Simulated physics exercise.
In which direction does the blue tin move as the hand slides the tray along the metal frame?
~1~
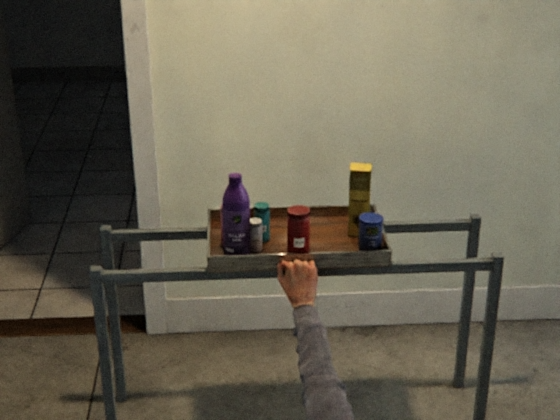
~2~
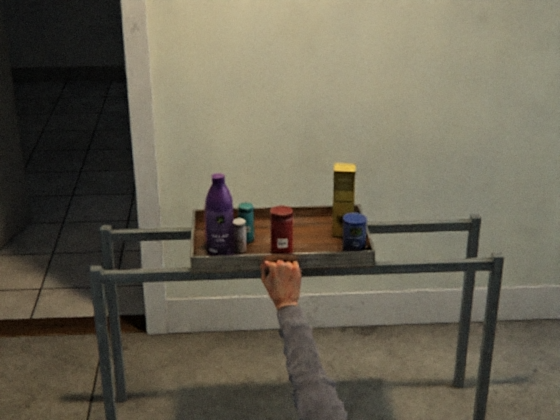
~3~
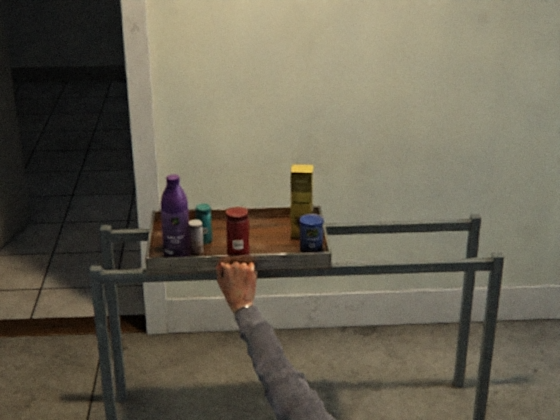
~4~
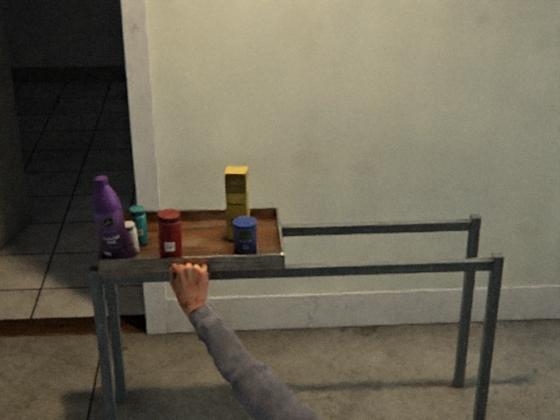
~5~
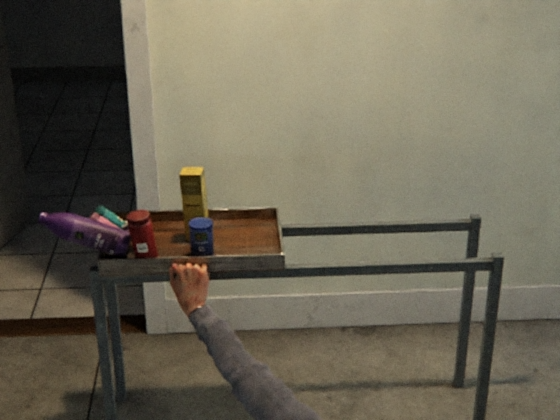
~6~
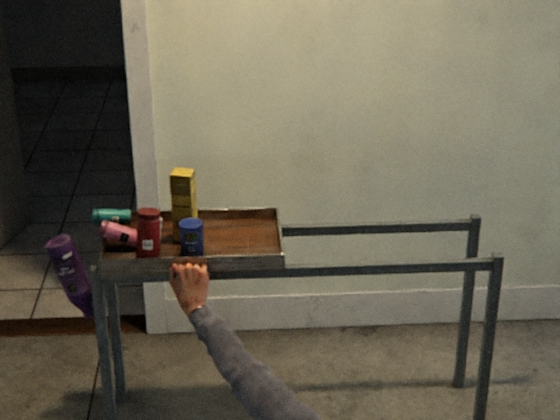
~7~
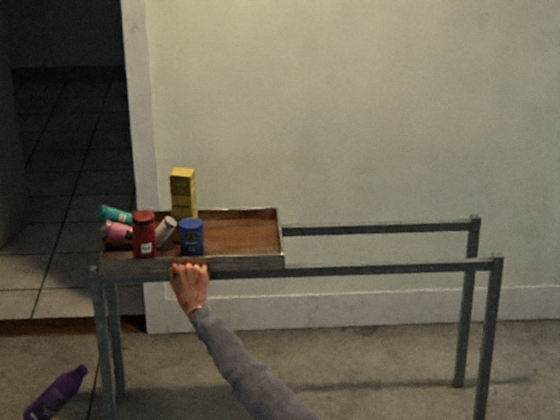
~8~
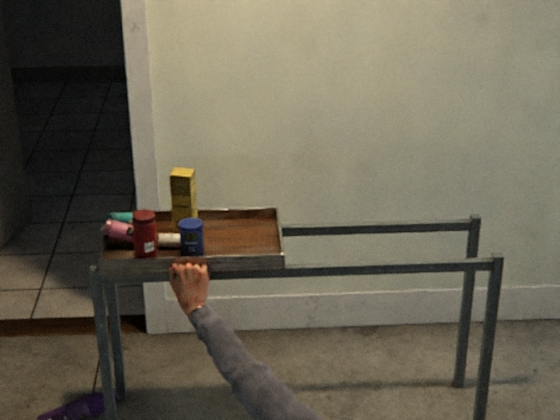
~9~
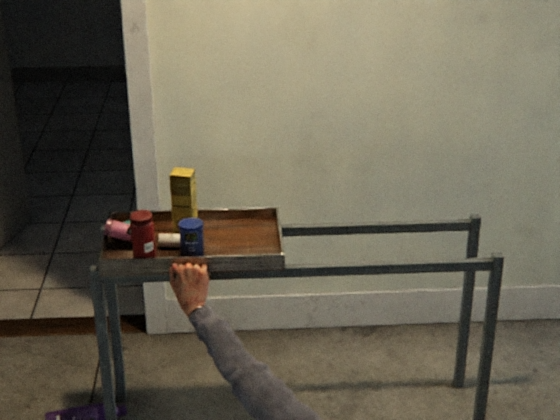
The blue tin moves to the left, staying upright on the tray.
The video shows a hand sliding a tray of containers left along a metal frame until it stops; the purple bottle topples off the left side onto the floor, smaller containers tip over, and the red jar, blue tin and yellow carton end upright on the tray.
